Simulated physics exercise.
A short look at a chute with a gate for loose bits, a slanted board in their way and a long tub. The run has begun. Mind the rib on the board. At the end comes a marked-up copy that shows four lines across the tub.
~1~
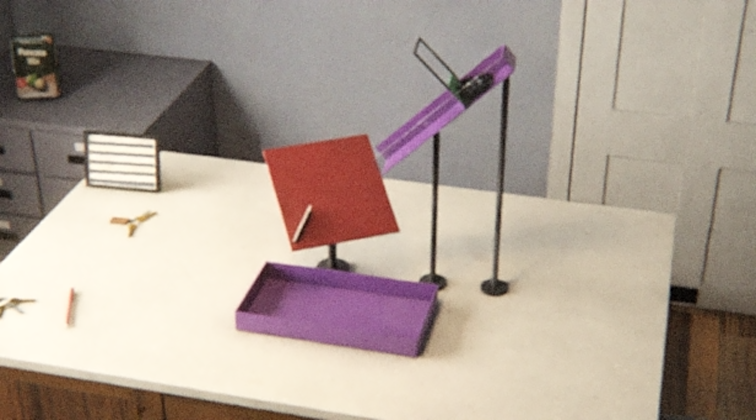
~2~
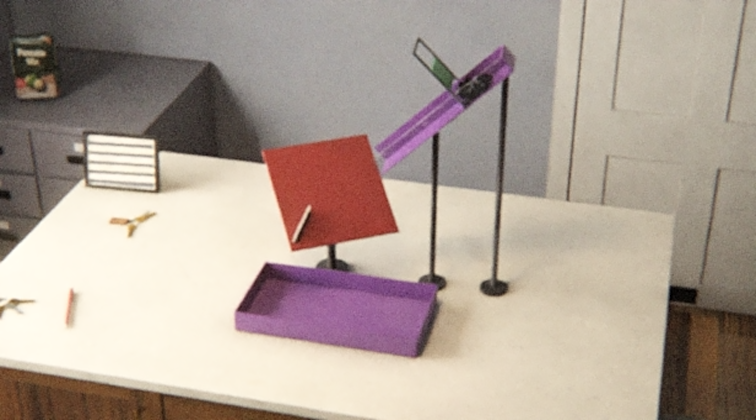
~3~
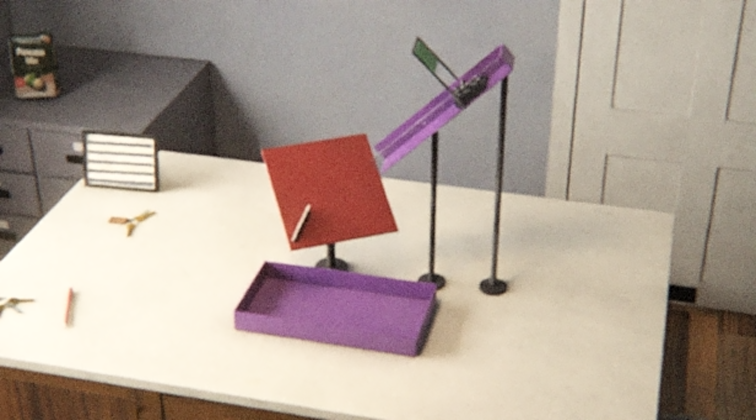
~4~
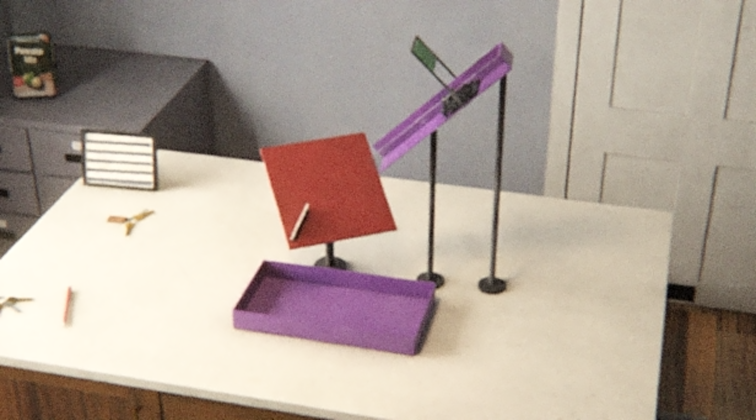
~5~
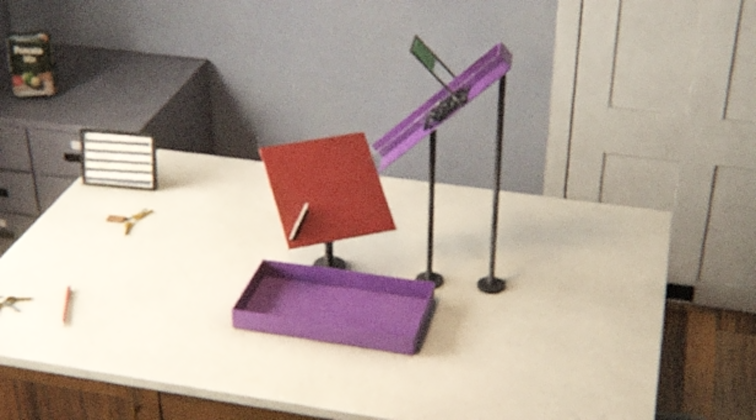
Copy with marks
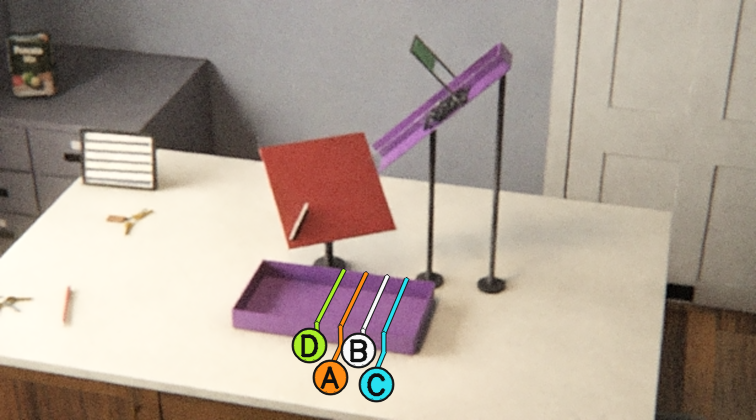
In this clip, a green-faced gate stands raised on a sloping purple chute above a tilted red board and an empty purple tub, and a clump of small black pieces slides a short way down the chute toward the left.
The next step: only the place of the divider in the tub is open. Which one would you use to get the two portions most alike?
Use line D.
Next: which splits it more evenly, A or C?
That would be A.
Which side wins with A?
The left side.
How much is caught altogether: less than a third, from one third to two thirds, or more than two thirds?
It is more than two thirds.
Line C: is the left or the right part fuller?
The left side.
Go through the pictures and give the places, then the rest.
Load behind the gate at (473, 86), black beans; lip of the chute at (385, 167), sloping fairly steeply, in the first picture.
Middle of the board at (330, 191), tilted fairly steeply; middle of its low edge at (346, 241); of its high edge at (315, 142), in the second picture.
Front corners of the tub at (234, 311) and (415, 338), empty; front of the load at (457, 104), in the third picture.
Middle of the load at (457, 97); its front at (442, 111), about a quarter of the way to the lip; rib from (308, 204) to (293, 235), in the fourth picture.
Middle of the load at (444, 108); its front at (425, 129), about half of the way to the lip, in the fifth picture.
On the marked copy, line A crosses the front rim at (340, 326); line B crosses the front rim at (363, 329); line C crosses the front rim at (384, 332); line D crosses the front rim at (317, 322).
If A is chosen, of what is caught, most on the left of the divider, about a quarter on the right.
If B is chosen, of what is caught, nearly all on the left of the divider, a small part on the right.
If C is chosen, of what is caught, nearly all on the left of the divider, a stray few on the right.
If D is chosen, of what is caught, about two thirds on the left of the divider, about a third on the right.
